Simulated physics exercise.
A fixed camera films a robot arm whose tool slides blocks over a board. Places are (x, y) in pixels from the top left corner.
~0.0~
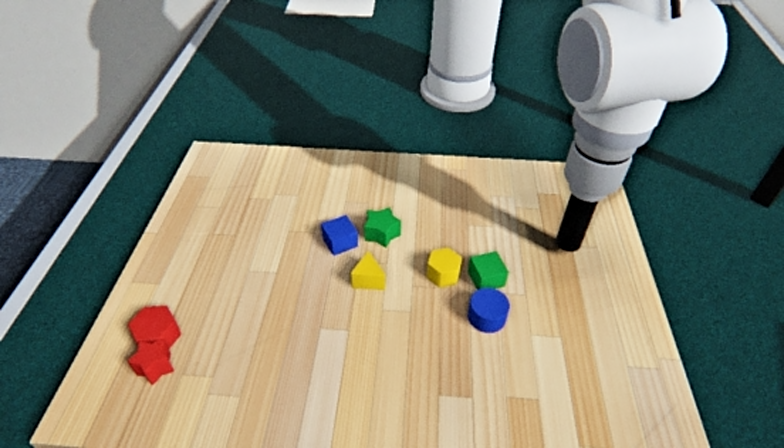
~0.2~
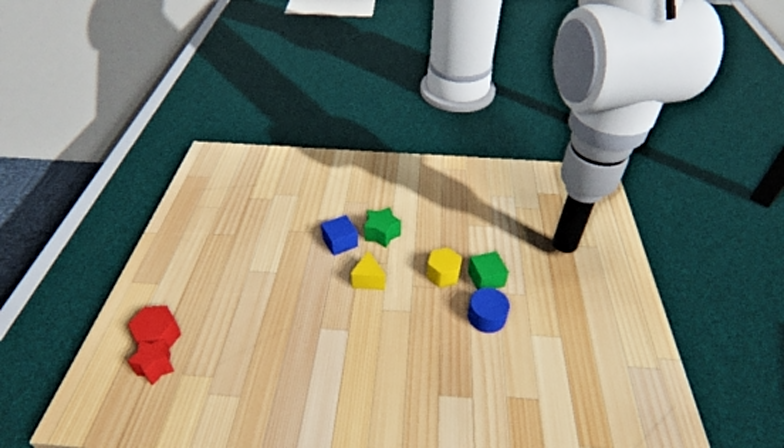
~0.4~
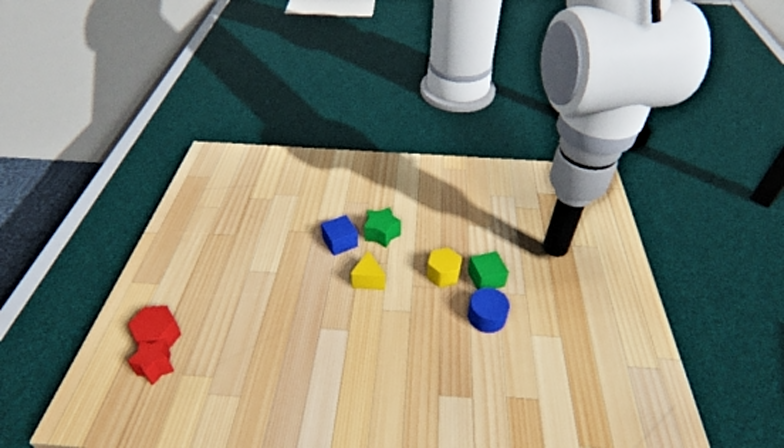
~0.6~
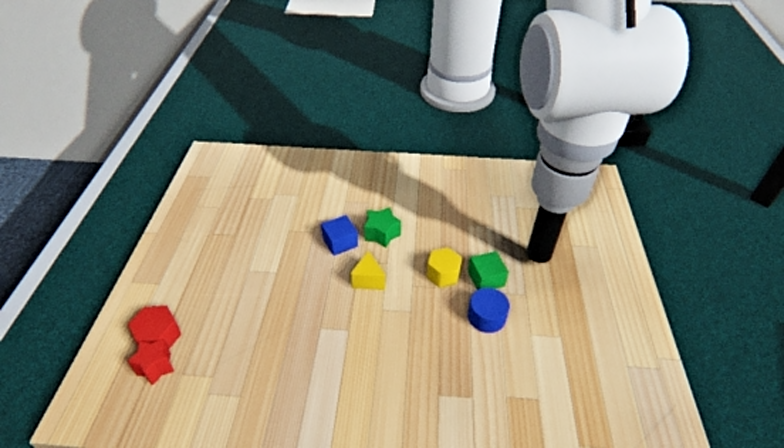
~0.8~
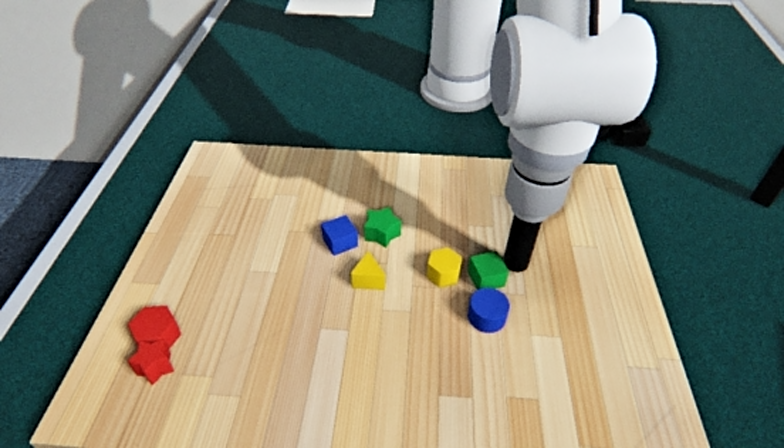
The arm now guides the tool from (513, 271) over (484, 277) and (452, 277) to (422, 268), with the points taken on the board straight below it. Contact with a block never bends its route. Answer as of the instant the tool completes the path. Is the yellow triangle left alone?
I believe so.
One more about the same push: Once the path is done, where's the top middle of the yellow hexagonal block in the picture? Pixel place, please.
I'd guess (395, 259).
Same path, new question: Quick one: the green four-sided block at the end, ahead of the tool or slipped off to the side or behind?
Slipped clear.
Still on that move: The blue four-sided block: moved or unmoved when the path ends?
That block will keep its spot.
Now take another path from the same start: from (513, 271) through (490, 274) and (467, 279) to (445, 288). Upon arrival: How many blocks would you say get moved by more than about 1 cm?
The count will be 2.
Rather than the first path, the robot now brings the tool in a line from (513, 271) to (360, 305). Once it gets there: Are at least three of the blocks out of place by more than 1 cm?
I expect so.
The first path, step by step. One third of the way, tool at (484, 269); yellow hexagonal block at (424, 260); green four-sided block at (459, 270).
Two thirds of the way, tool at (453, 269); yellow hexagonal block at (405, 260), turned 35° clockwise; green four-sided block at (431, 276), turned 25° anticlockwise.
At the end, tool at (423, 260); blue four-sided block still; yellow triangle still; yellow hexagonal block at (395, 259), turned 40° clockwise; green four-sided block at (423, 278), turned 45° anticlockwise.
